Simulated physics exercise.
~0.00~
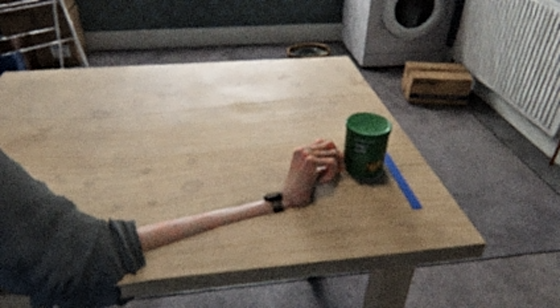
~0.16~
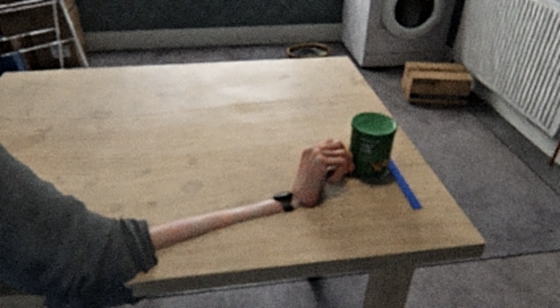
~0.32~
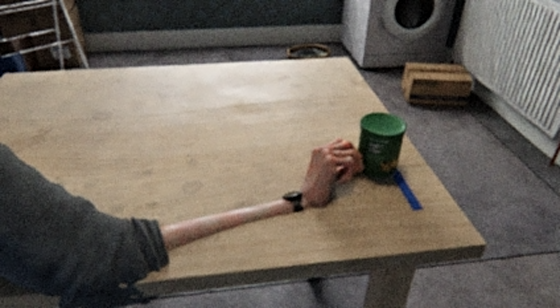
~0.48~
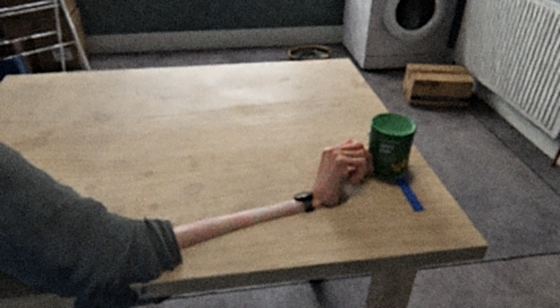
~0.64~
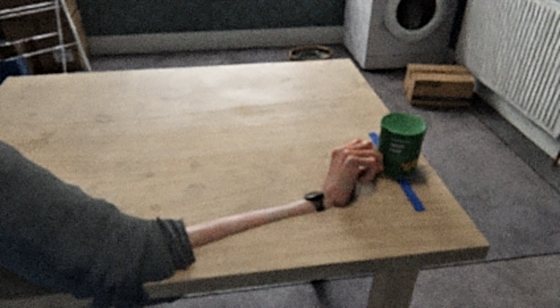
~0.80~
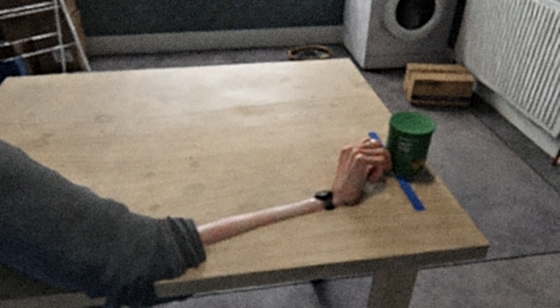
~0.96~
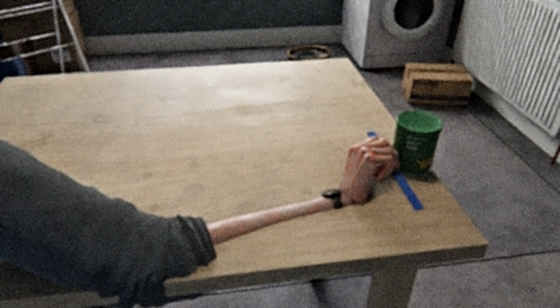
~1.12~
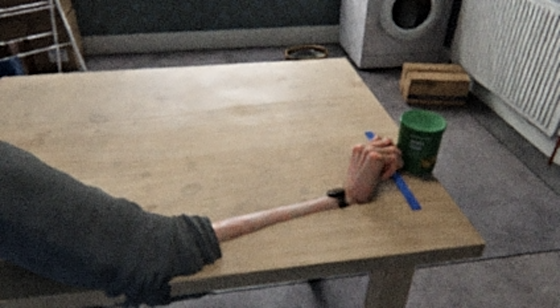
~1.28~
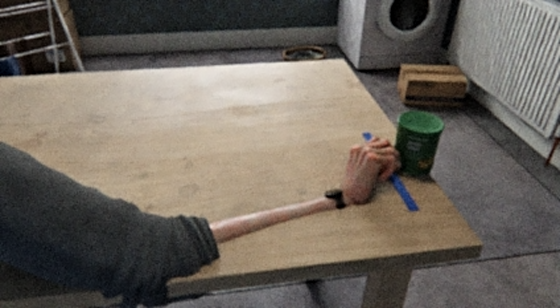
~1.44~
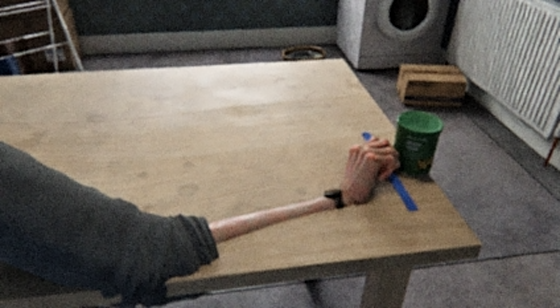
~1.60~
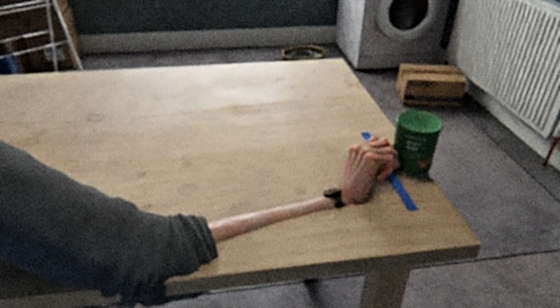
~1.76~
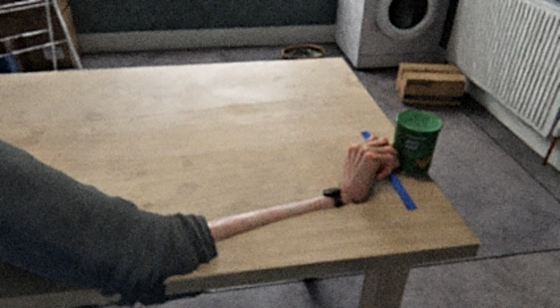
A green tin is pushed right by a hand across blue tape and stays on the table.
